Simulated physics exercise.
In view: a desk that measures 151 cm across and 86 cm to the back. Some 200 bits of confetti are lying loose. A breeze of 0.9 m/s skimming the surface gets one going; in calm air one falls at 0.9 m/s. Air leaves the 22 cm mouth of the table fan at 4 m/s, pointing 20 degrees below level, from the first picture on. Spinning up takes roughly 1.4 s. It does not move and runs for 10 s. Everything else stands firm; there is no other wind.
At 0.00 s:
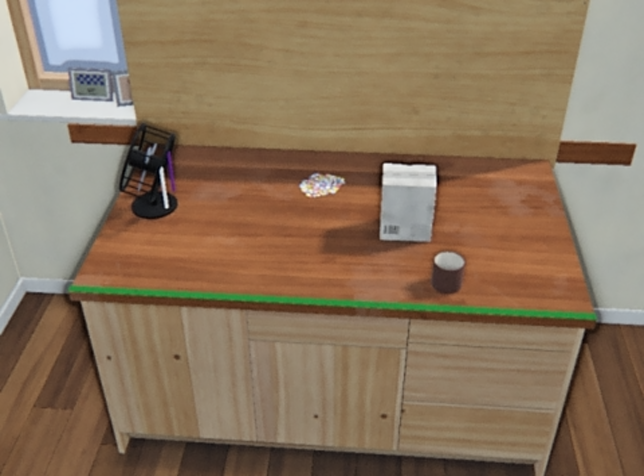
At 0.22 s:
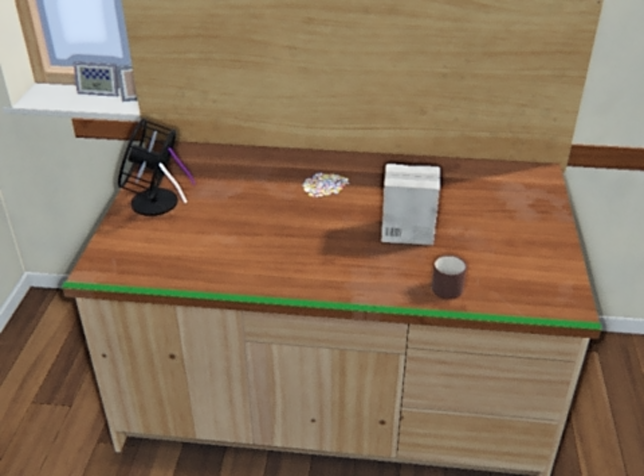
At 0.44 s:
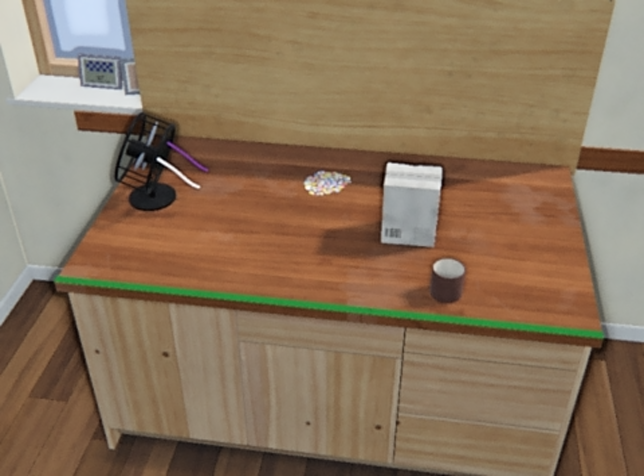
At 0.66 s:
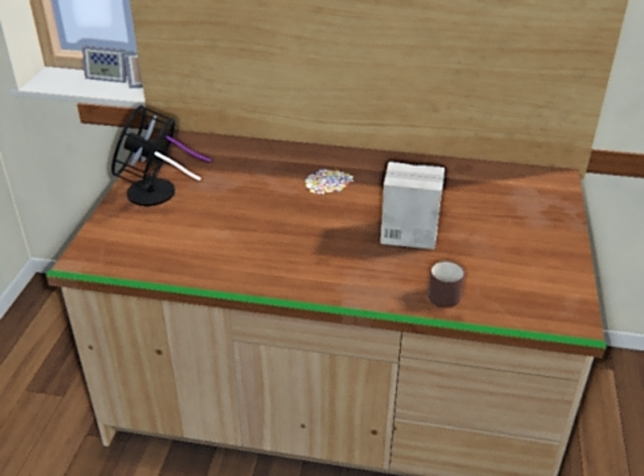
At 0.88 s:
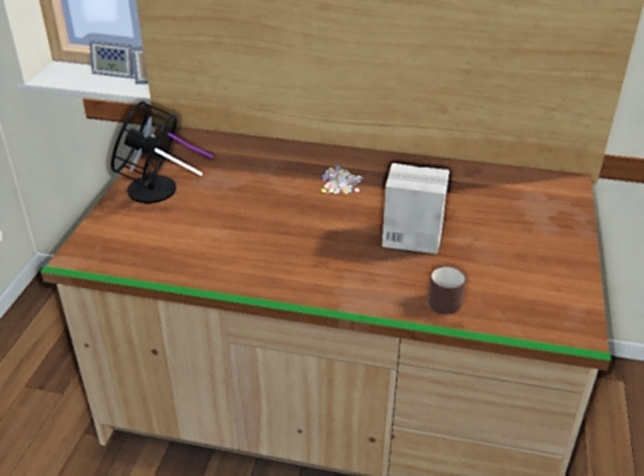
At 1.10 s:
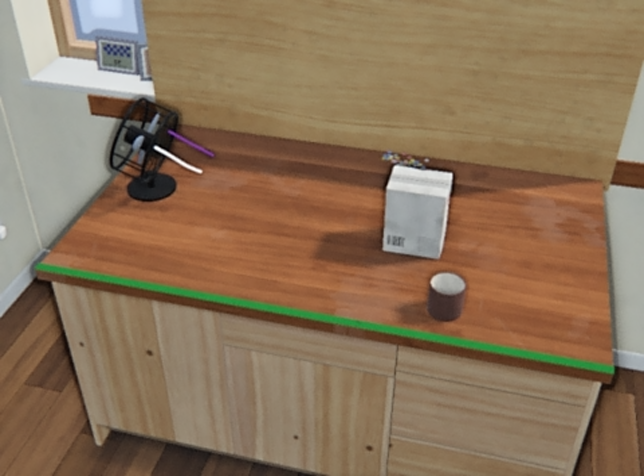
Confetti on the wooden desk stirs, then slides right from the black fan behind the box.
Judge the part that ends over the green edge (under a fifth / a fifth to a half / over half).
By then less than a fifth are over the green edge.
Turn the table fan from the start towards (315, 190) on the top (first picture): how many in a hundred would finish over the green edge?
Then about 0 %.
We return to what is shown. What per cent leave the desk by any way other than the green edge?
Some 100 per cent.
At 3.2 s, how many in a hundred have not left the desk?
Near 0 %.
After 2.0 s the count stands so, 0 % are over the green edge.
After 3.2 s the count stands so, 0 % are over the green edge.
After 5.5 s the count stands so, 0 % are over the green edge.
After 10.0 s, at the end, 0 % are over the green edge.
